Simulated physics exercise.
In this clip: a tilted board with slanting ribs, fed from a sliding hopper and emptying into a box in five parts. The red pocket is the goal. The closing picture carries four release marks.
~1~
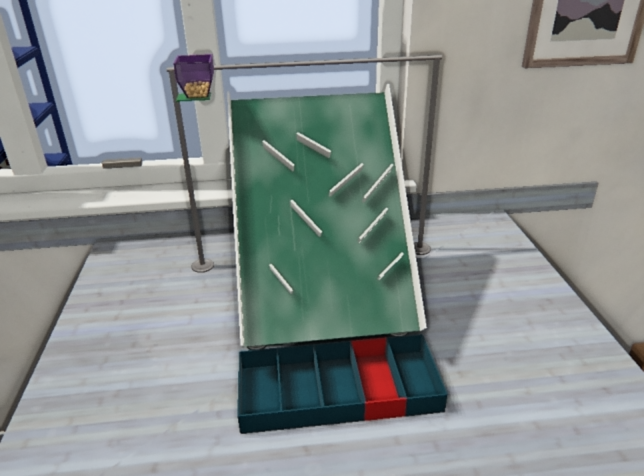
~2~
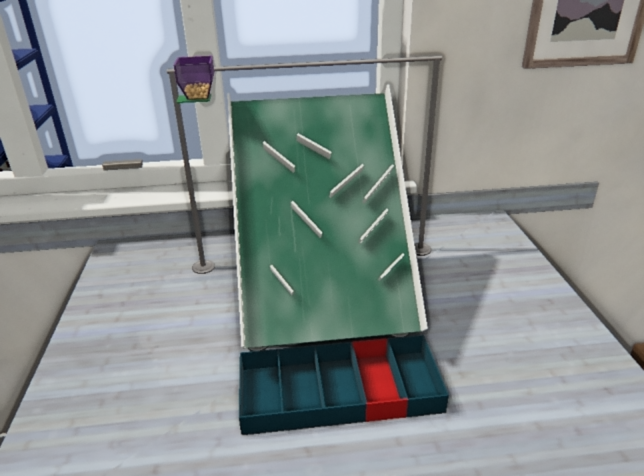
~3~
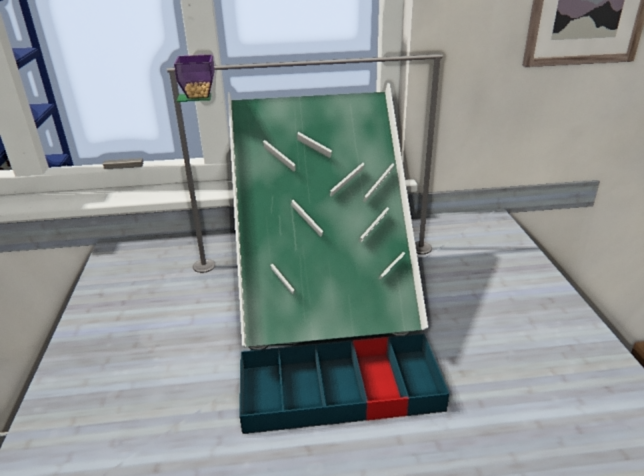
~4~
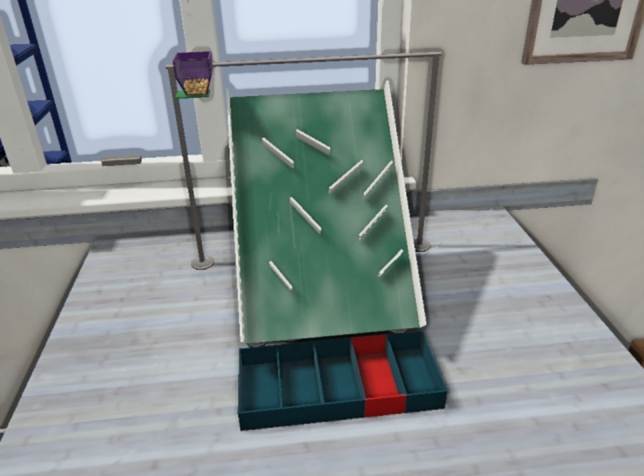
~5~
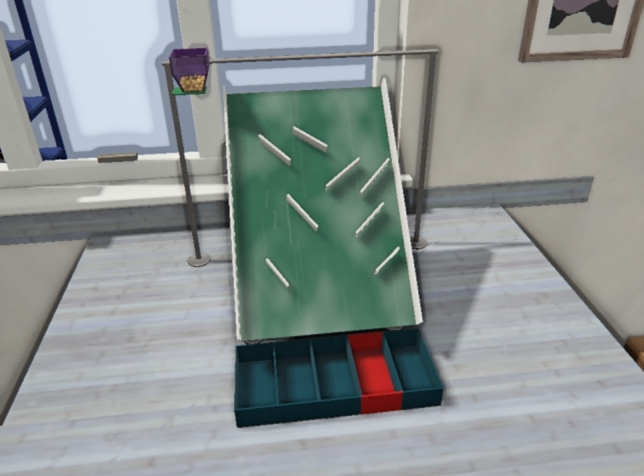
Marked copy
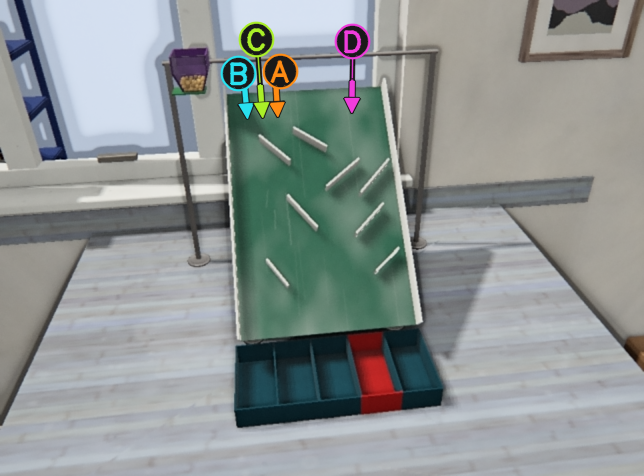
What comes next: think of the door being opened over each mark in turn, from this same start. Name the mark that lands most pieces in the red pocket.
Take A.
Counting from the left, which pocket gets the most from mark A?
The fourth from the left.
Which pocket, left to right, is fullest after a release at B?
The first.
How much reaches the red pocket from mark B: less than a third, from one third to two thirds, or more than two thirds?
Less than a third.
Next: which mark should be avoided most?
The answer is B.
On the marked copy, mark A meets the board at (277, 111); mark B meets the board at (247, 113); mark C meets the board at (262, 112); mark D meets the board at (351, 107).
With A, about two thirds in the red pocket, about a quarter in other pockets.
With B, a small part in the red pocket, most in other pockets, a small part outside the box.
With C, about a third in the red pocket, about half in other pockets, a small part outside the box.
With D, about a third in the red pocket, about half in other pockets, a stray few outside the box.
